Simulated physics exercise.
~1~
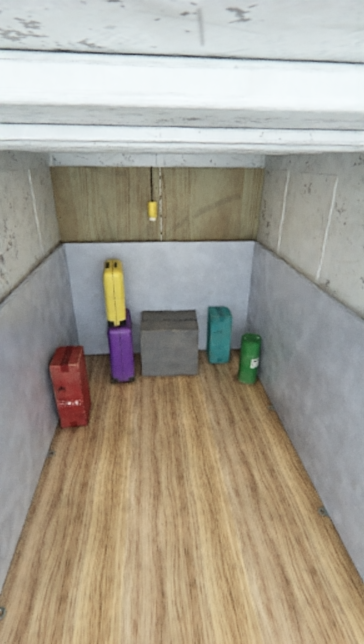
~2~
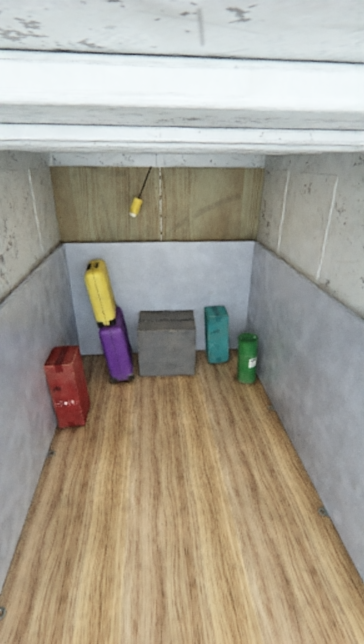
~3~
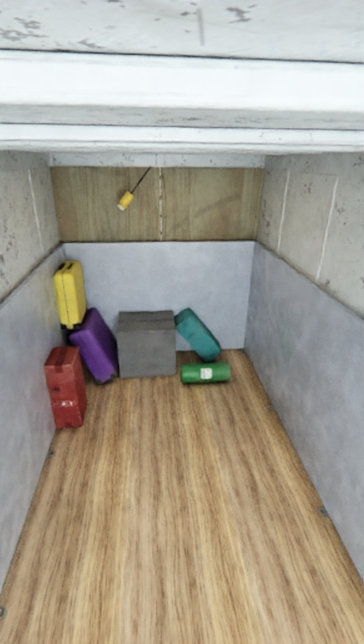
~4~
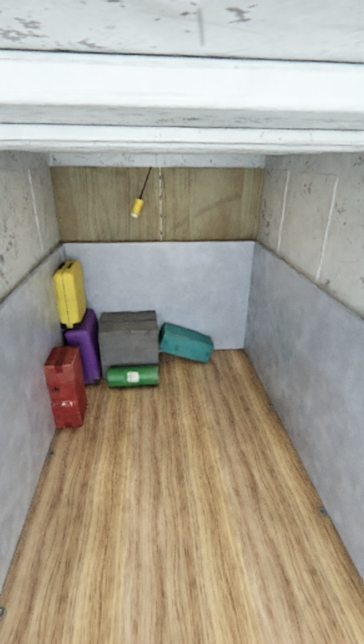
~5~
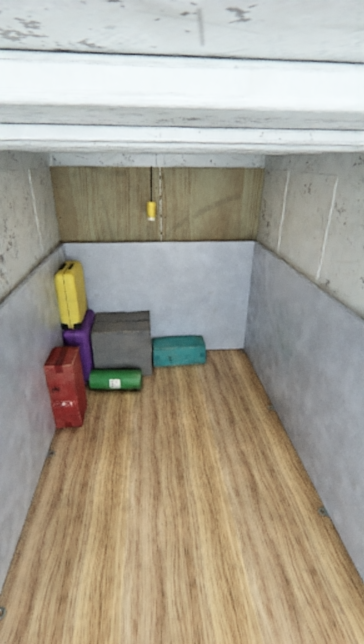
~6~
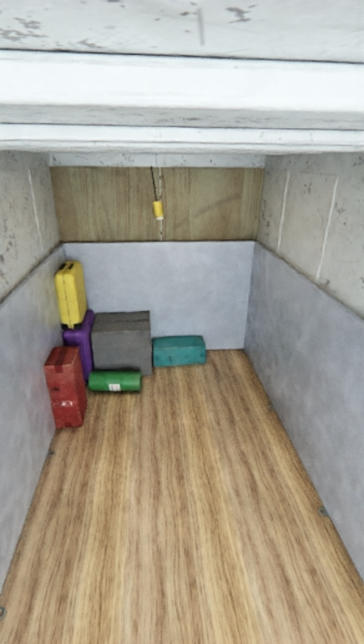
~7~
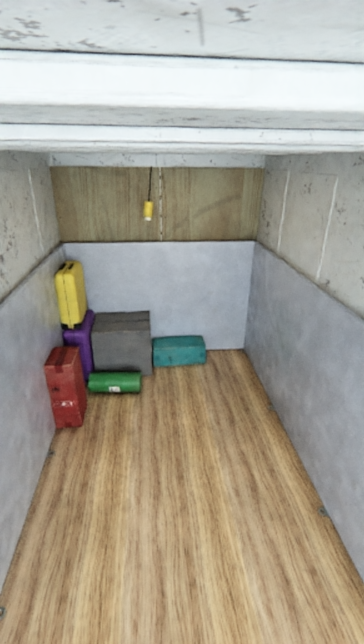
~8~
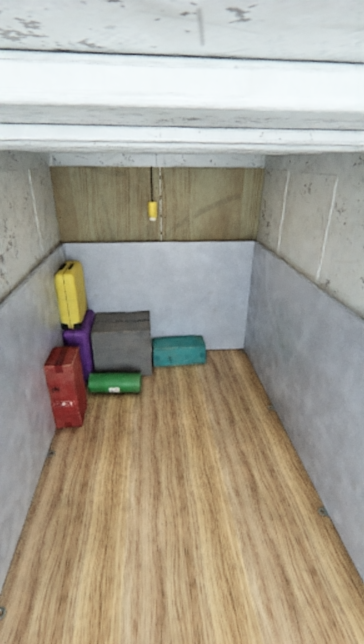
Cases and boxes slide left in a van, the green and turquoise ones toppling before everything settles.
